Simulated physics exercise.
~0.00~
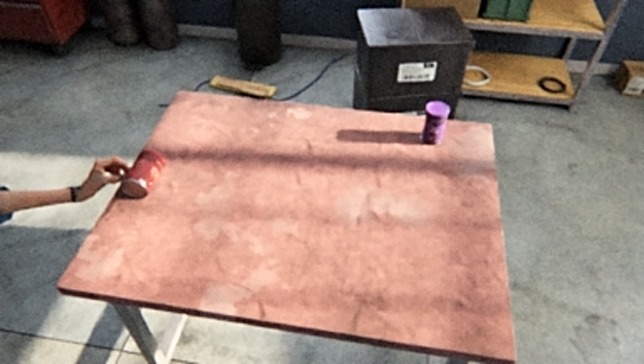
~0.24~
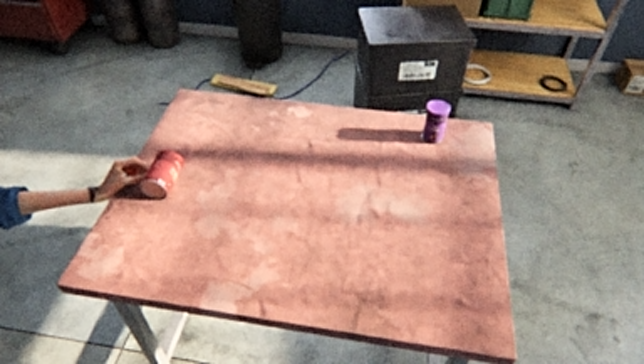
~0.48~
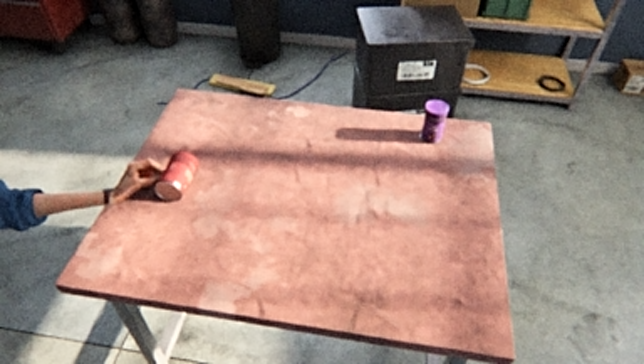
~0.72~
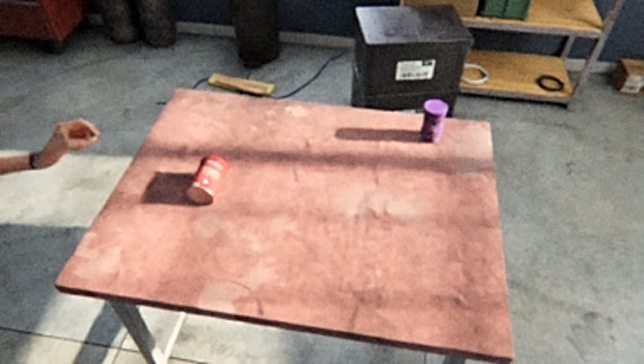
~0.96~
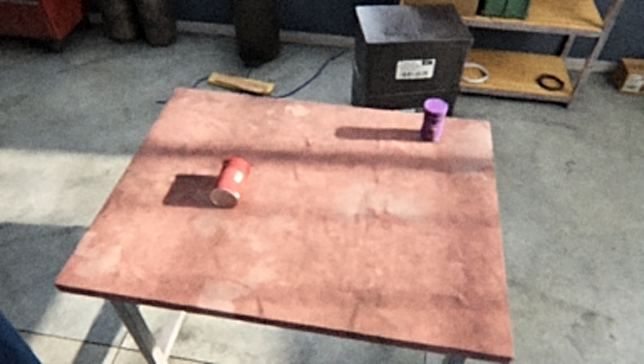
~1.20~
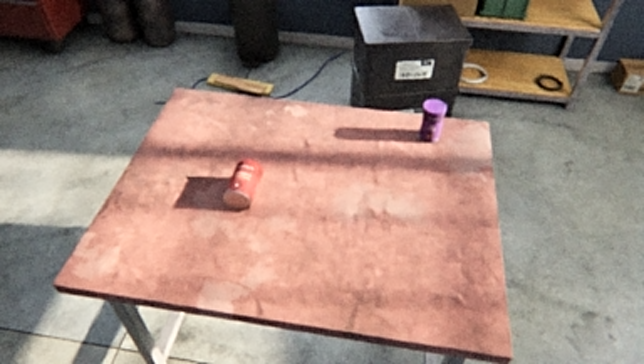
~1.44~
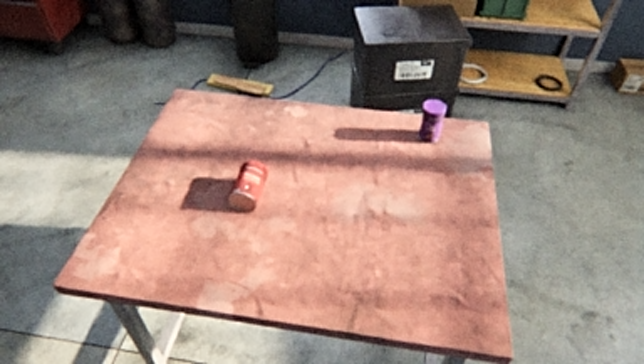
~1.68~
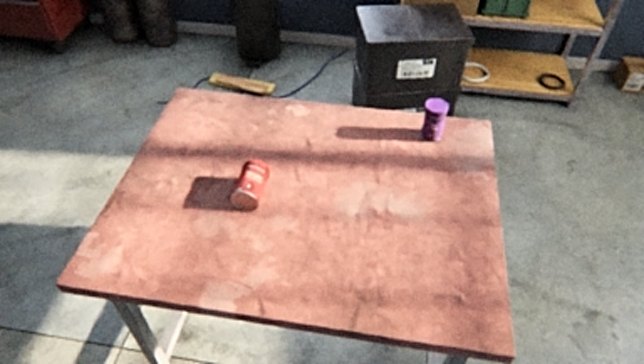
Red tin on its side pushed rightward by a hand, rolling on alone after release and stopping on the table.
